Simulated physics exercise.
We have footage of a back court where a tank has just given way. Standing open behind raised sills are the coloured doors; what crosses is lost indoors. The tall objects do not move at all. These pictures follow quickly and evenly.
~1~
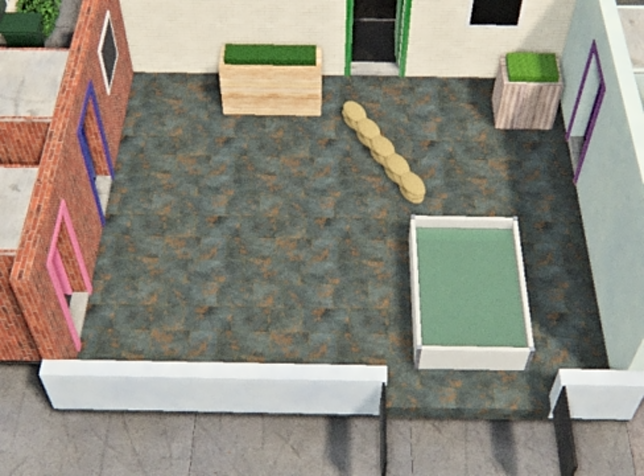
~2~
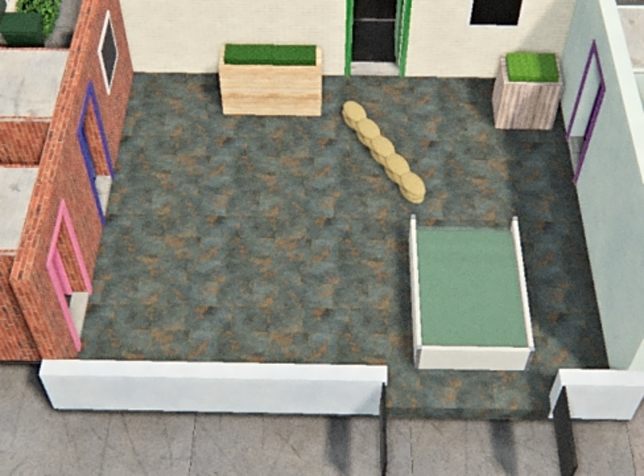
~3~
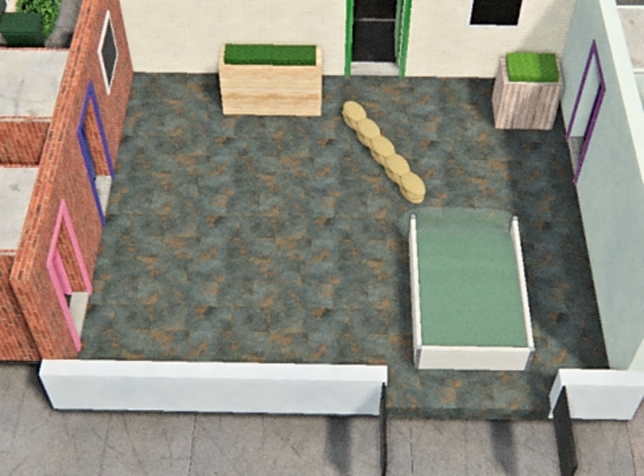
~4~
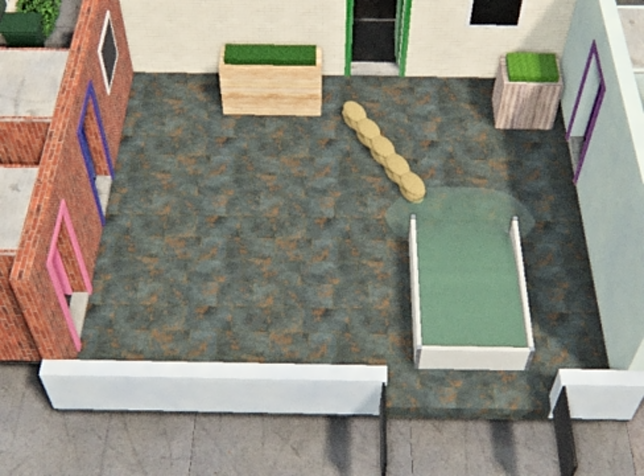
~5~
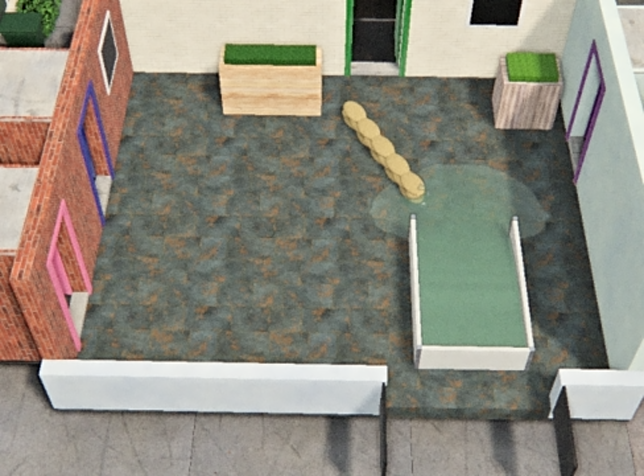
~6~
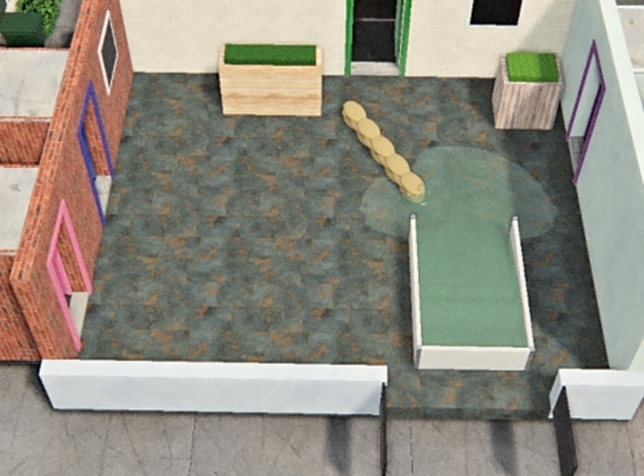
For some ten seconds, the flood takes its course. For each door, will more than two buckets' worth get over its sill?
Door by door: The green door no, two buckets' worth or less; the purple door no, two buckets' worth or less; the pink door no, two buckets' worth or less; the blue door no, two buckets' worth or less.
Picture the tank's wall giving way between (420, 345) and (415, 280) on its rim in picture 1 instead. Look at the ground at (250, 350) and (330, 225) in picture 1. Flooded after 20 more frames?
Taking the two points in order, the first is waterlogged and the second is left dry.
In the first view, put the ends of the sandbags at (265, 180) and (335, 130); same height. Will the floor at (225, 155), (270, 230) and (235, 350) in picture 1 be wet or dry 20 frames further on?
Parched, parched, parched.
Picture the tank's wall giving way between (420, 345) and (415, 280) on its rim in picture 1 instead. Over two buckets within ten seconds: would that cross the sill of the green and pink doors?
Put simply: The green one falls below the cutoff; as for the pink one, it clears the cutoff.
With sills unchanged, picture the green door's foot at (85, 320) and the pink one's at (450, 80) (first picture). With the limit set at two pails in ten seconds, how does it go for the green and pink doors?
As I see it, green door does not reach it and pink door crosses the line.
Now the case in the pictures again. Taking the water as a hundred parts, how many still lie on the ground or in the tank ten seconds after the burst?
I make it 98 per cent.
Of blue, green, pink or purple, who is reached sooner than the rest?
The purple-painted one, I reckon.
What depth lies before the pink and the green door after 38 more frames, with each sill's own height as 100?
I reckon it's around 0 and then 80 per cent.
A moment on, water covers 20 % of the floor; the green door not reached, the purple door not reached, the pink door not reached, the blue door not reached.
Next, water covers 30 % of the floor; the green door wet at the sill, nothing in, the purple door wet at the sill, nothing in, the pink door not reached, the blue door not reached.
Then, water covers 40 % of the floor; the green door wet at the sill, nothing in, the purple door under two buckets in, the pink door not reached, the blue door not reached.
Later, water covers 50 % of the floor; the green door under two buckets in, the purple door under two buckets in, the pink door not reached, the blue door wet at the sill, nothing in.
In the end, water covers 75 % of the floor; the green door under two buckets in, the purple door under two buckets in, the pink door wet at the sill, nothing in, the blue door wet at the sill, nothing in.
